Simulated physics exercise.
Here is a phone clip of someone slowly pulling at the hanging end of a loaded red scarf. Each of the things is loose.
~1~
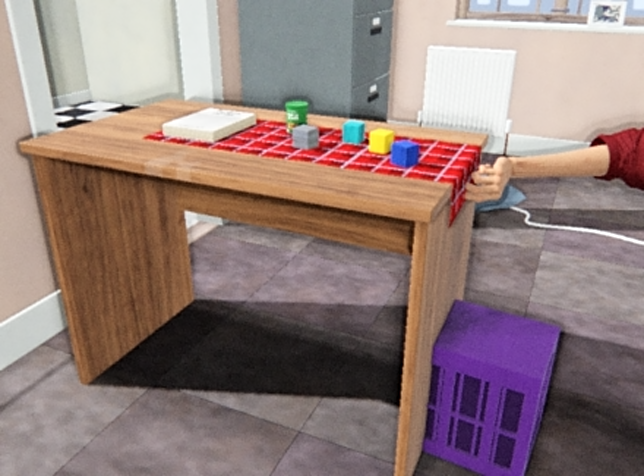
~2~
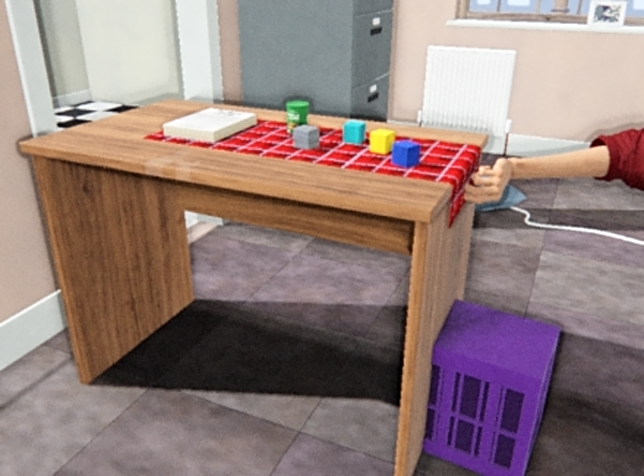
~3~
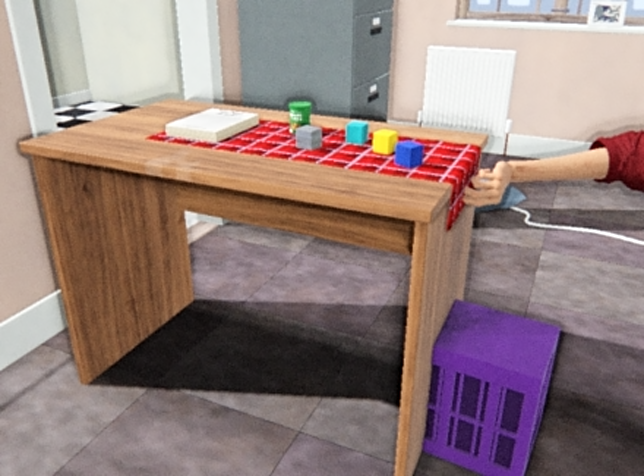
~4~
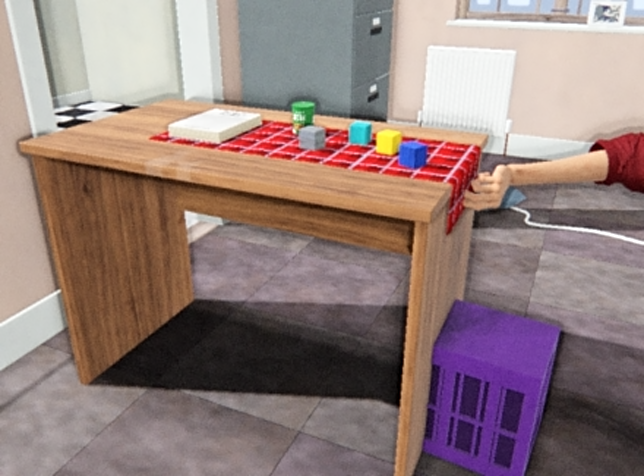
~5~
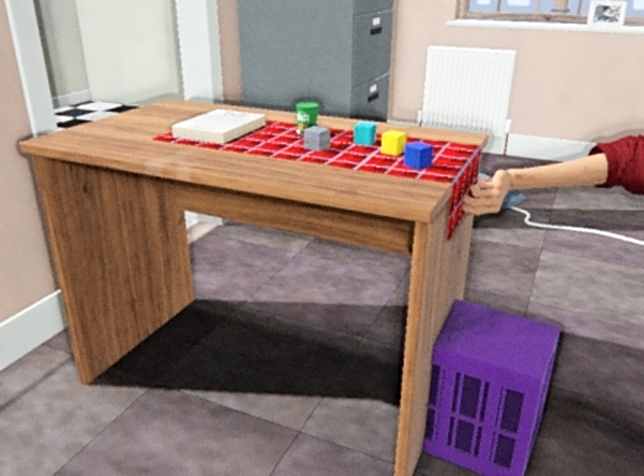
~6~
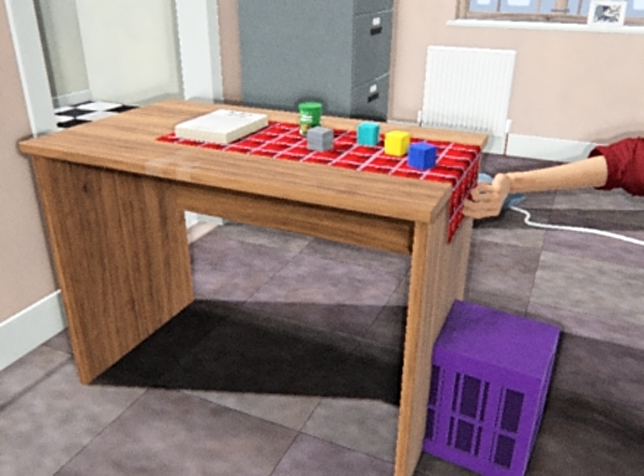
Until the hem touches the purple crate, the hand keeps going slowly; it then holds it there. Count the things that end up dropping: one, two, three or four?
The number that drops is three.
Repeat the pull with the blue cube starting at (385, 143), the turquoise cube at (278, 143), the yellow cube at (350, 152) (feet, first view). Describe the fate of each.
Result - blue cube lost; turquoise cube retained; yellow cube lost.
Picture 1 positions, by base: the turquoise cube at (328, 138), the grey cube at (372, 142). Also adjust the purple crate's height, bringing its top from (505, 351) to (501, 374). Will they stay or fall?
Well, the turquoise cube is dislodged, and the grey cube is dislodged.
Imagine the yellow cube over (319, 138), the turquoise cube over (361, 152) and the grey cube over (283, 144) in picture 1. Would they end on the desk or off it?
First the yellow cube, which is kept, then the turquoise cube, which is lost, and finally the grey cube, which is kept.
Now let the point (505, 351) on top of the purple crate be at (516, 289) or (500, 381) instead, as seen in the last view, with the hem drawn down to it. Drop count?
We'd see 1, then 4.
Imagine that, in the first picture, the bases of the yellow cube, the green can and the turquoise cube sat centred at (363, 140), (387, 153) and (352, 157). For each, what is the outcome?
I reckon the yellow cube takes a fall, the green can takes a fall and the turquoise cube takes a fall.
Soon after, hem near (458, 273); blue cube gone.
After that, hem on the crate; blue cube, yellow cube and turquoise cube gone.
In the end, hem on the crate; blue cube, yellow cube and turquoise cube gone. Over the edge go three.
